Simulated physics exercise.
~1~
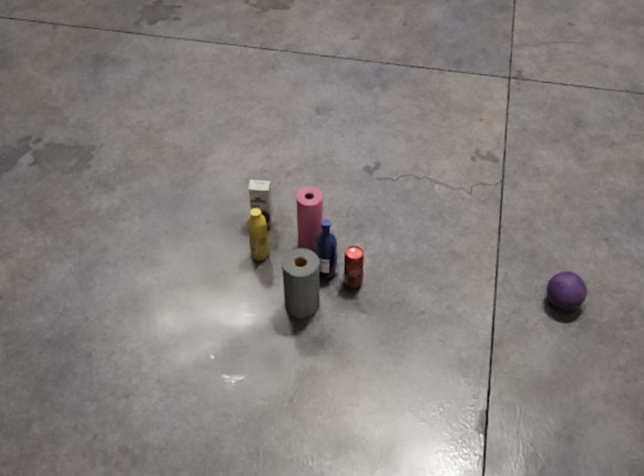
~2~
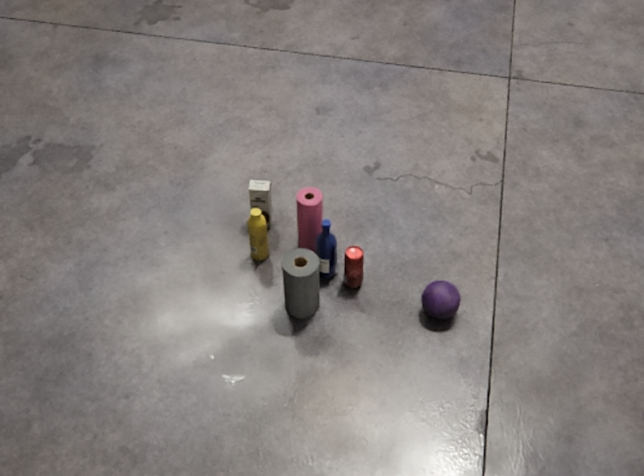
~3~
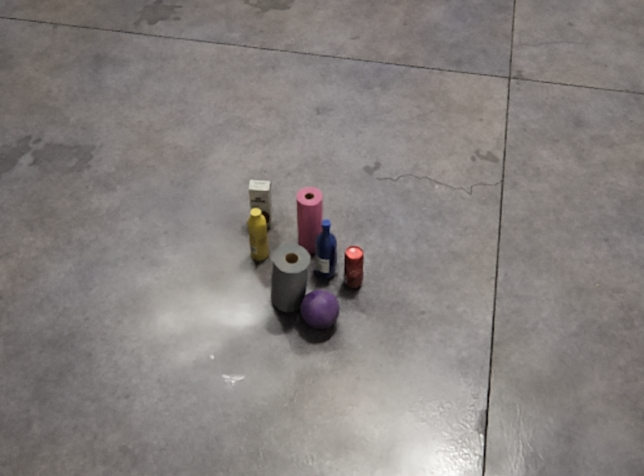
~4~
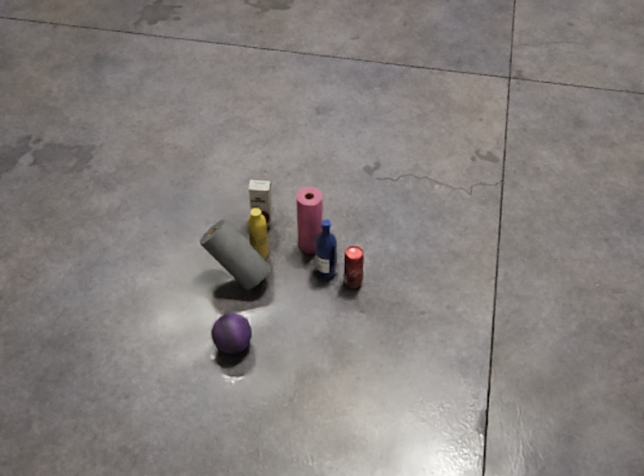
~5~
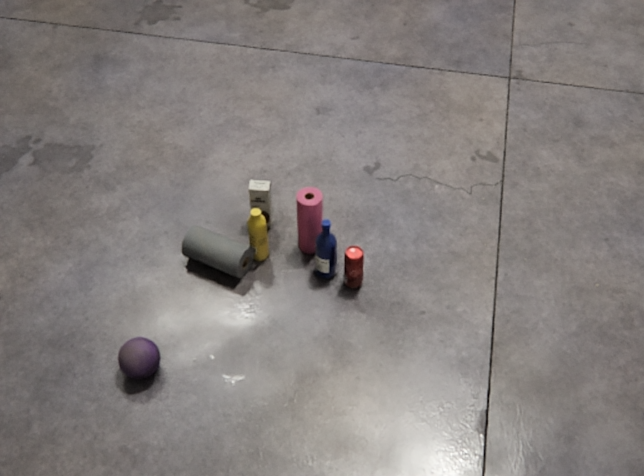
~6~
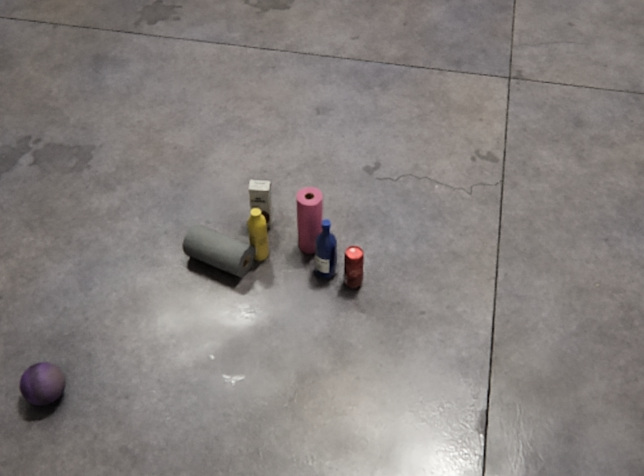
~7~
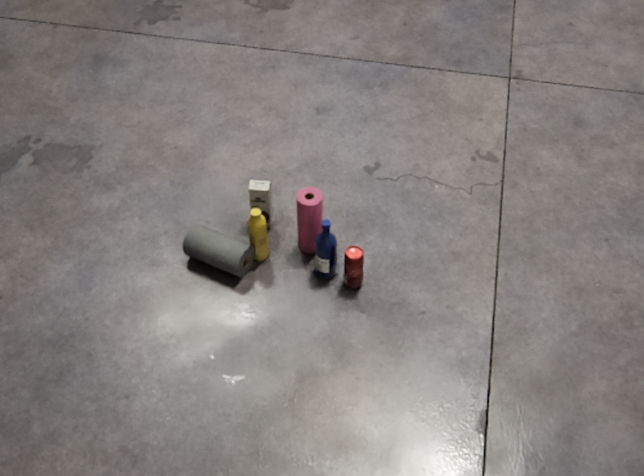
In the video, a purple ball rolls left across a concrete floor toward a cluster of upright rolls, bottles, a can and a carton, knocks the grey roll onto its side, and rolls out of view at left while the other objects remain standing.
